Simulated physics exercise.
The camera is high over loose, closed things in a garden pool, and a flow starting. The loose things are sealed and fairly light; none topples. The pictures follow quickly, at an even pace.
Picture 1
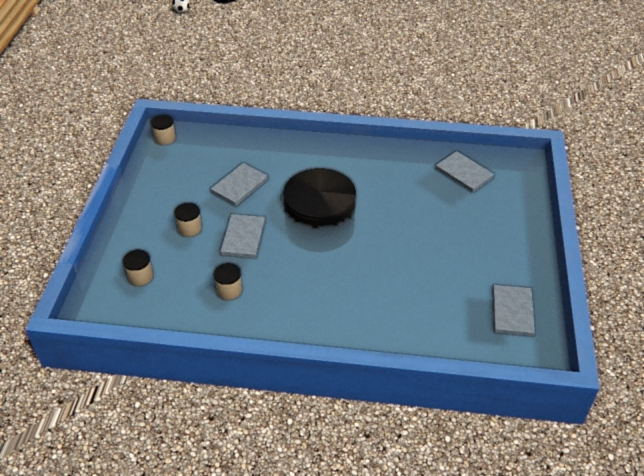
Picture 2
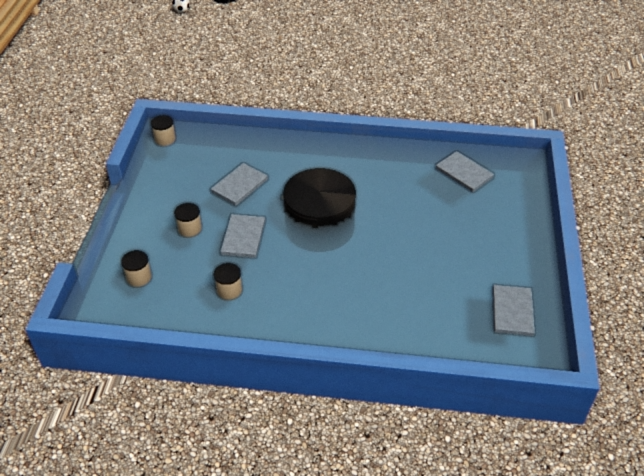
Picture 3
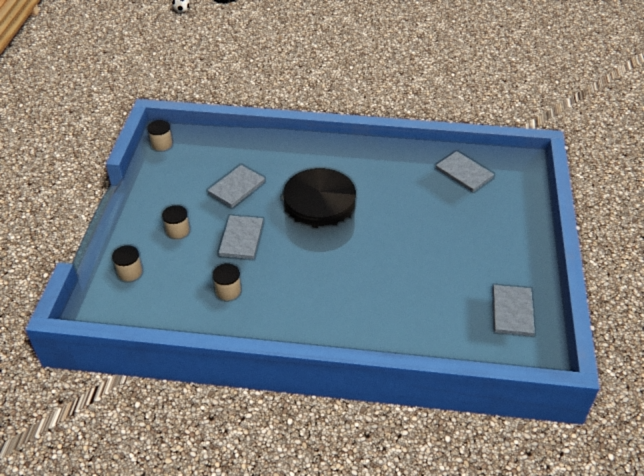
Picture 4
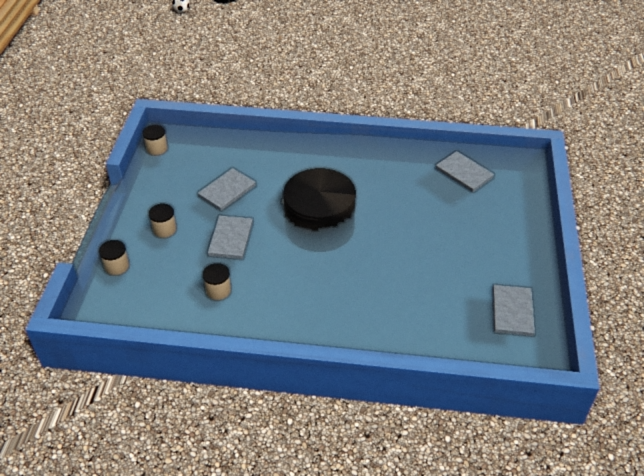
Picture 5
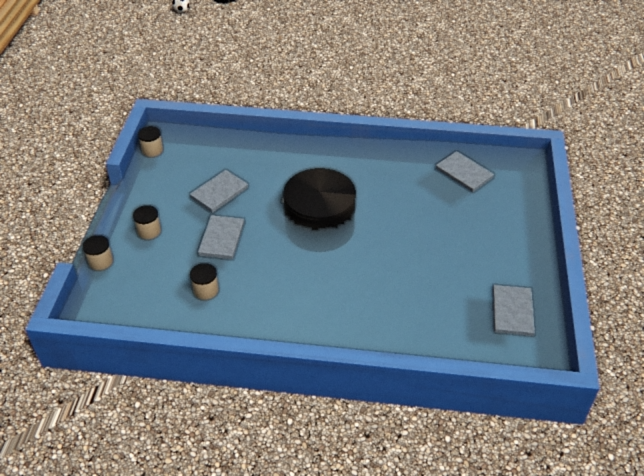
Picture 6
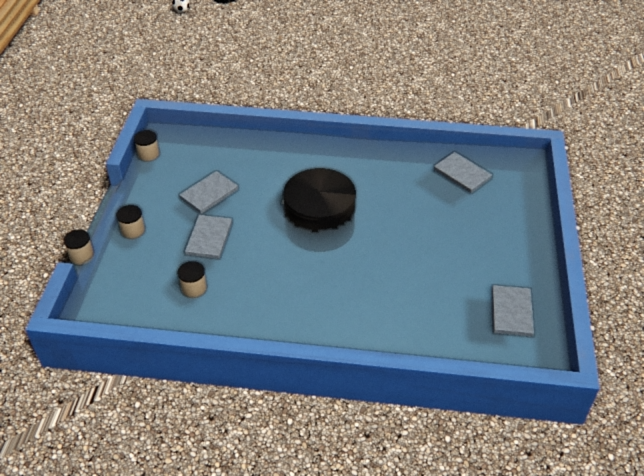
A shallow blue-walled pool of water sits on pebbly ground in a garden, seen from high above by a still camera. Four tan pails with black tops and two grey slabs float at the left, a big dark round object sits near the middle, and two more grey slabs lie at the right. A gap opens in the left wall, then the left-hand things drift slowly leftward, the nearest pail reaching the opening.
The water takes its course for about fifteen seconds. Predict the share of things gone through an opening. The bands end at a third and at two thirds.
It is two thirds or more.
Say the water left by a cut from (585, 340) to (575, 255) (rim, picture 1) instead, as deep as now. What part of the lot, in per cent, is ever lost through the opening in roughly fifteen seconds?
Roughly 20 per cent.
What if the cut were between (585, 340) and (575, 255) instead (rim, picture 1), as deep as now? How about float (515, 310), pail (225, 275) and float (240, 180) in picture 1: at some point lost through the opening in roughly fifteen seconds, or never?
In turn: Out, stays, inside.
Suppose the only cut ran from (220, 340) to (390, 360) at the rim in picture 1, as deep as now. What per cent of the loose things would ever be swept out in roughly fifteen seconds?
Roughly 80 per cent.
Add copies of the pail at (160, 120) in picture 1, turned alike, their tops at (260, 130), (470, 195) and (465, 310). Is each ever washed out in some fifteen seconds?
In that order: Carried outside, stays, stays.
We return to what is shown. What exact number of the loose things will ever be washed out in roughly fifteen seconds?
I count 6.
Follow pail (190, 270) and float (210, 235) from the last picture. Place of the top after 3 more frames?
Around (154, 261) and (171, 229).
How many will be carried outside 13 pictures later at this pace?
The number is 6.
A moment on, 2 of 8 are out; 6 afloat.
Next, 6 of 8 are out; 2 afloat.
Later, 6 of 8 are out; 2 afloat.
In the end, 6 of 8 are out; 2 afloat.
